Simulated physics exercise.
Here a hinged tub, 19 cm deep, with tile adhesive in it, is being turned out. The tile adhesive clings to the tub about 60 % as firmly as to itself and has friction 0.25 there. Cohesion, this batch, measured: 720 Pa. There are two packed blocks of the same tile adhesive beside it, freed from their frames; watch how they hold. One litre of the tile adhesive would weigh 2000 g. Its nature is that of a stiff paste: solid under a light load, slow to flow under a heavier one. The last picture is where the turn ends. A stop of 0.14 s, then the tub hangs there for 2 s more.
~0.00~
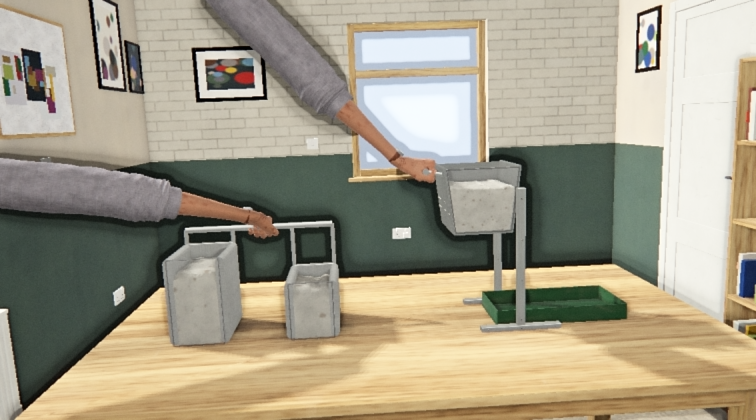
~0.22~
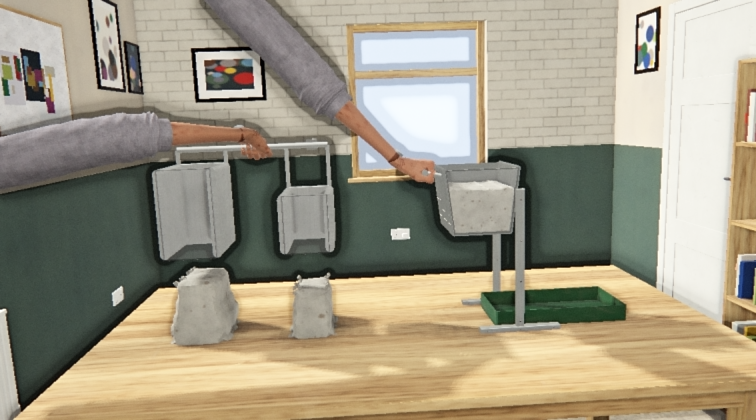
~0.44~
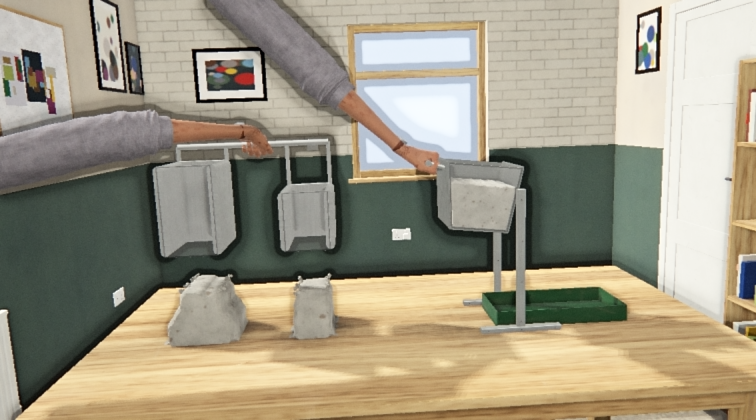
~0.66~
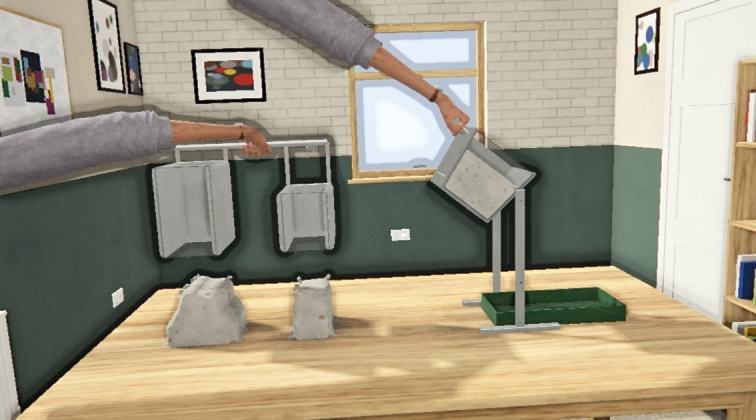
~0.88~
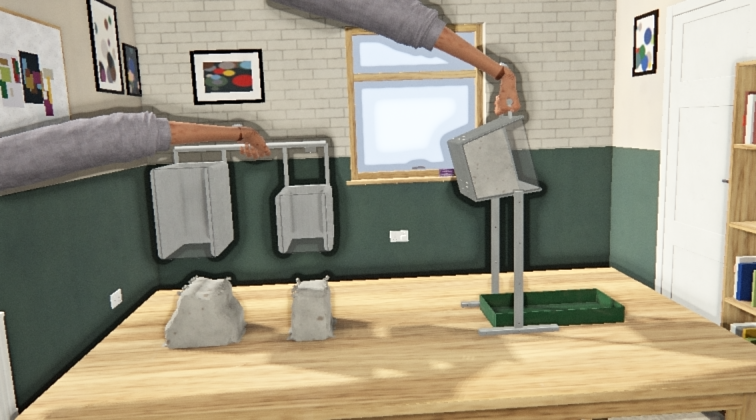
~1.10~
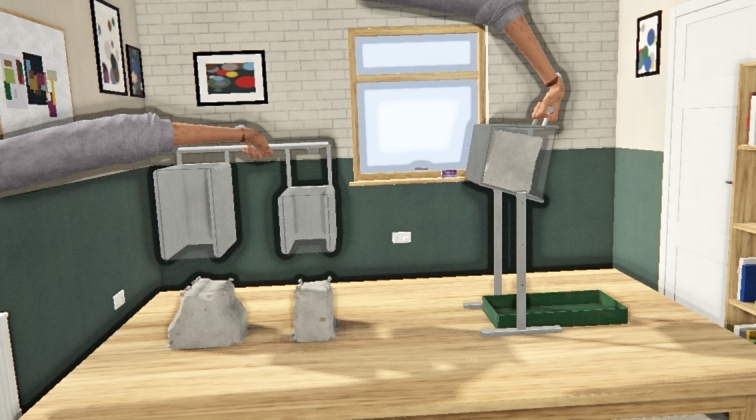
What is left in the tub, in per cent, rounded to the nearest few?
Around 39 in every hundred.
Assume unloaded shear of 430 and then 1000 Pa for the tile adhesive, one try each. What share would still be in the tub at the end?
Expect about 30 in a hundred, then about 40 in a hundred.
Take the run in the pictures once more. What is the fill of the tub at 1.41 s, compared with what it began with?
About 50 %.
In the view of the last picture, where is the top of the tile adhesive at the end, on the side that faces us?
Close to pixel (512, 167).
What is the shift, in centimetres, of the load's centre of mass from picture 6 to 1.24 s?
About 5 cm.
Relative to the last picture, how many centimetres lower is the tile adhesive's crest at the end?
10 cm or so.
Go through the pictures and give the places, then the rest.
In the first frame, handle-side rim at (447, 169), tilt 0 degrees; highest point of the tile adhesive at (455, 190); test blocks 22 cm, 14 cm high (left to right).
In the second frame, handle-side rim at (447, 170), tilt 0 degrees; highest point of the tile adhesive at (454, 190); test blocks 19 cm, 14 cm high (left to right).
In the third frame, handle-side rim at (451, 162), tilt 7 degrees; highest point of the tile adhesive at (456, 184); test blocks 16 cm, 14 cm high (left to right).
In the fourth frame, handle-side rim at (478, 130), tilt 39 degrees; highest point of the tile adhesive at (470, 151); test blocks 16 cm, 14 cm high (left to right).
In the fifth frame, handle-side rim at (523, 119), tilt 76 degrees; highest point of the tile adhesive at (500, 130); test blocks 16 cm, 14 cm high (left to right).
In the sixth frame, handle-side rim at (557, 129), tilt 101 degrees; highest point of the tile adhesive at (506, 132); test blocks 16 cm, 14 cm high (left to right).
By 1.24 s, the tub is at 101 degrees and holds 92 %.
By 1.41 s, the tub is at 101 degrees and holds 49 %.
By 1.58 s, the tub is at 101 degrees and holds 39 %.
By 1.75 s, the tub is at 101 degrees and holds 39 %.
By 3.10 s, at the end, the tub is at 101 degrees and holds 39 %.
